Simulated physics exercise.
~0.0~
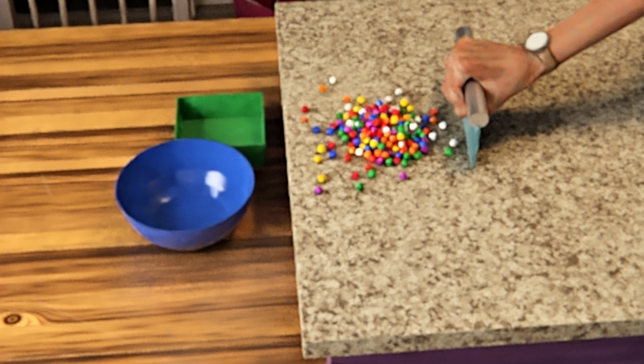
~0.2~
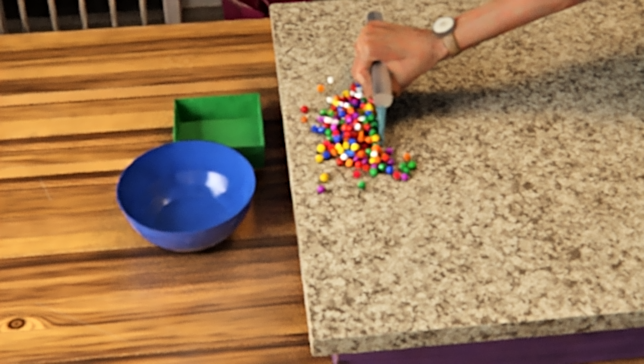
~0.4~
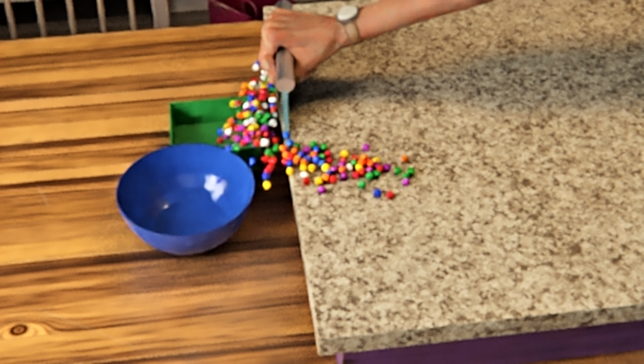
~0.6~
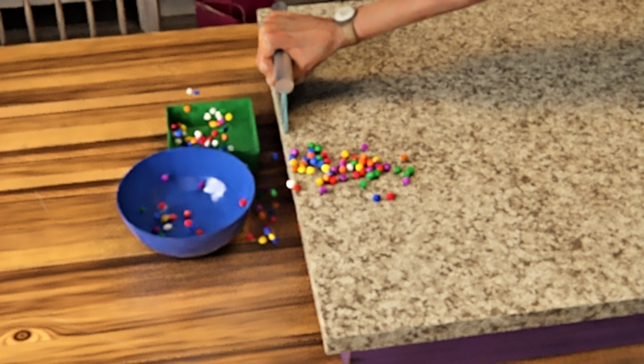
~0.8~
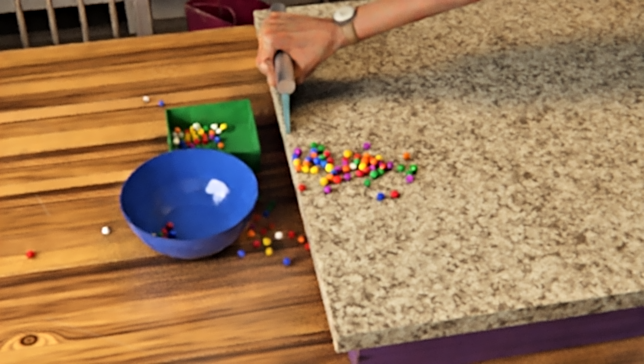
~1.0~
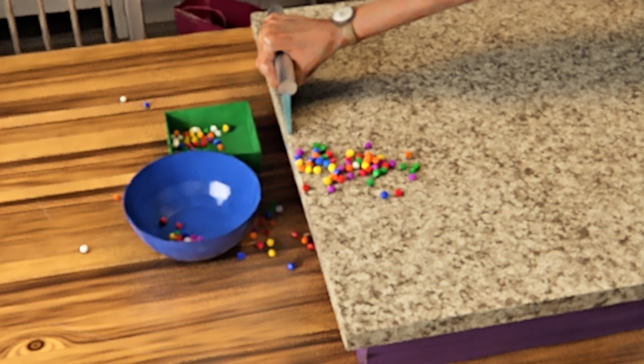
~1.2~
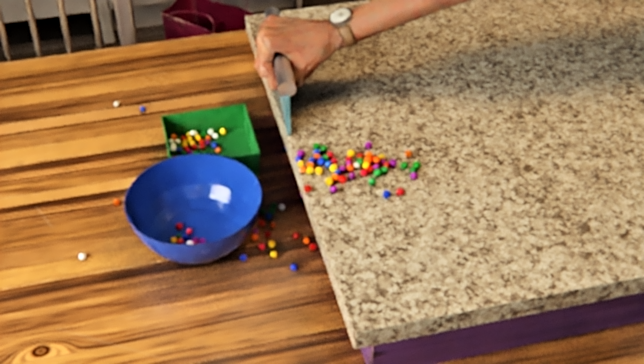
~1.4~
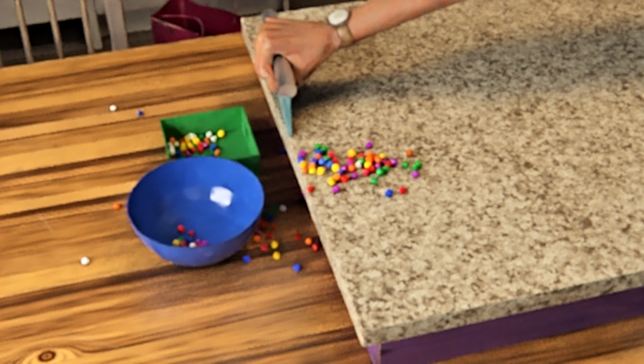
A hand wearing a wristwatch holds a scraper on a speckled stone countertop and pushes a loose pile of colorful beads left toward the edge. Below, a blue bowl and a green tin sit on a wooden surface. The beads bunch up against the blade, and many spill over as the scraper reaches the edge and stops. Some drop into the green tin, a few land in the blue bowl, and others miss both, scattering across the wood. The stray beads settle while a sizable patch stays on the countertop, the hand still holding the scraper at the edge.
